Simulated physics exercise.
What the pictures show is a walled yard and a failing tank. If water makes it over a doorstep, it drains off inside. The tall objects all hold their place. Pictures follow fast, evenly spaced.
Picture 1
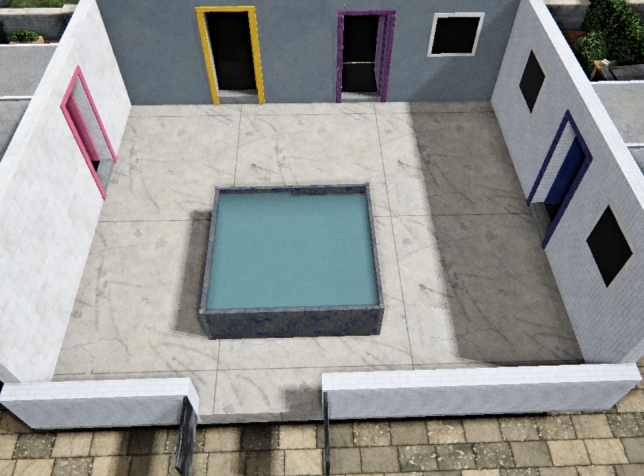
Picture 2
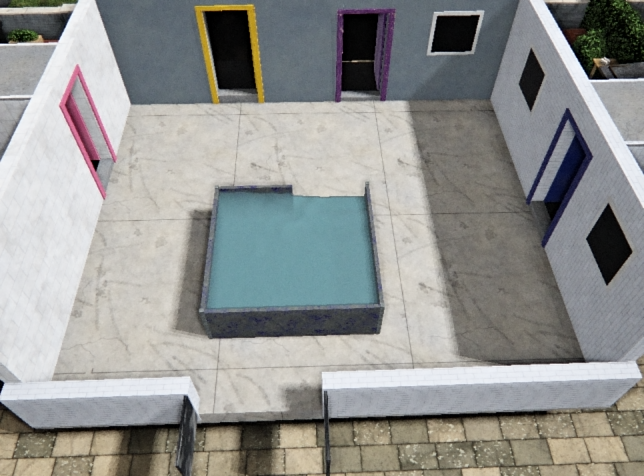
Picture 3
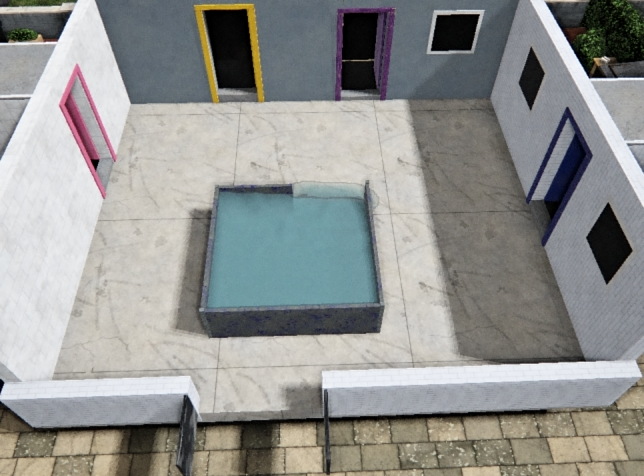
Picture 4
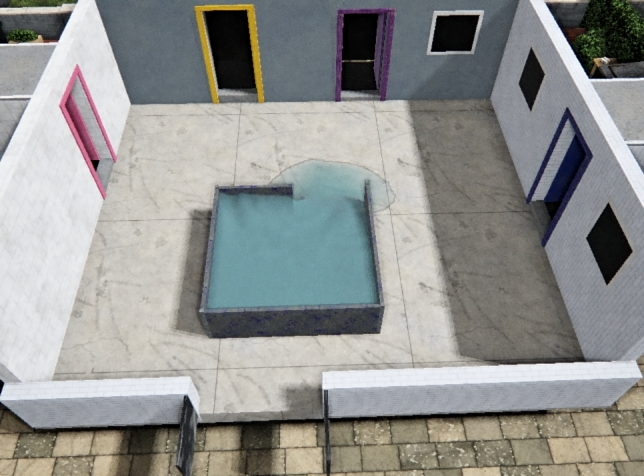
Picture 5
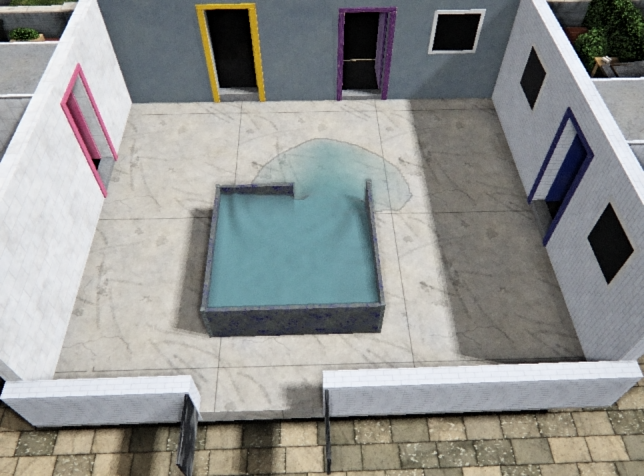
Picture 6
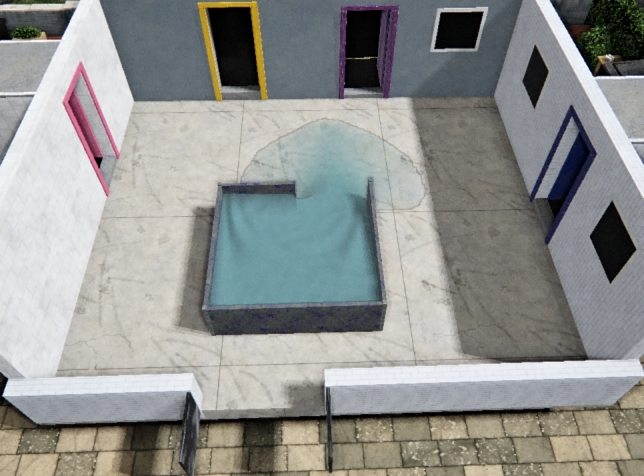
A walled yard with a pale, veined stone floor is seen from high above its low white front wall and paved edge. A square, dark-sided tank of teal water stands in the middle, with yellow and purple doorways behind, a pink one left and a blue one right. Part of the tank's far side opens, and water pours out, fanning across the floor toward the back wall.
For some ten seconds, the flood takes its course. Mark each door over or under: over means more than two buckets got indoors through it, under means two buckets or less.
Blue door - under, purple door - over, yellow door - under, pink door - under.
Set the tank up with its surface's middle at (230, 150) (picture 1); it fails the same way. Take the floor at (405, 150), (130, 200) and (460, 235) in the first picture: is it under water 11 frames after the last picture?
One after the other: Wet, not flooded, not flooded.
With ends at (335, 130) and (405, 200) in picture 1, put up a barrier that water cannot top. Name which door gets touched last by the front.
It's the blue-painted one, I'd say.
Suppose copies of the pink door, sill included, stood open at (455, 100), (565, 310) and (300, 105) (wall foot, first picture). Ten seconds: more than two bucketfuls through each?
In order: Tops the limit, stays within it, tops the limit.
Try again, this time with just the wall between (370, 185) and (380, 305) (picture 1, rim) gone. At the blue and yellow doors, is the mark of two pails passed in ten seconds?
My reading: The blue door passes that mark; the yellow door holds.
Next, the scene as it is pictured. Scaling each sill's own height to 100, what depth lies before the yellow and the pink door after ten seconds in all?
In order: Roughly 20 % and 40 %.
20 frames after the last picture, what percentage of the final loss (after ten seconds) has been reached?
Log: Around 60 %, estimated.
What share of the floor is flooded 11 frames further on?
About 30 percent.
A moment on, water covers 25 % of the floor; the blue door not reached, the purple door under two buckets in, the yellow door not reached, the pink door not reached.
Next, water covers 30 % of the floor; the blue door not reached, the purple door far over two buckets in, the yellow door wet at the sill, nothing in, the pink door not reached.
Then, water covers 40 % of the floor; the blue door not reached, the purple door far over two buckets in, the yellow door wet at the sill, nothing in, the pink door not reached.
Later, water covers 80 % of the floor; the blue door wet at the sill, nothing in, the purple door far over two buckets in, the yellow door wet at the sill, nothing in, the pink door wet at the sill, nothing in.
In the end, water covers 95 % of the floor; the blue door wet at the sill, nothing in, the purple door far over two buckets in, the yellow door wet at the sill, nothing in, the pink door wet at the sill, nothing in.
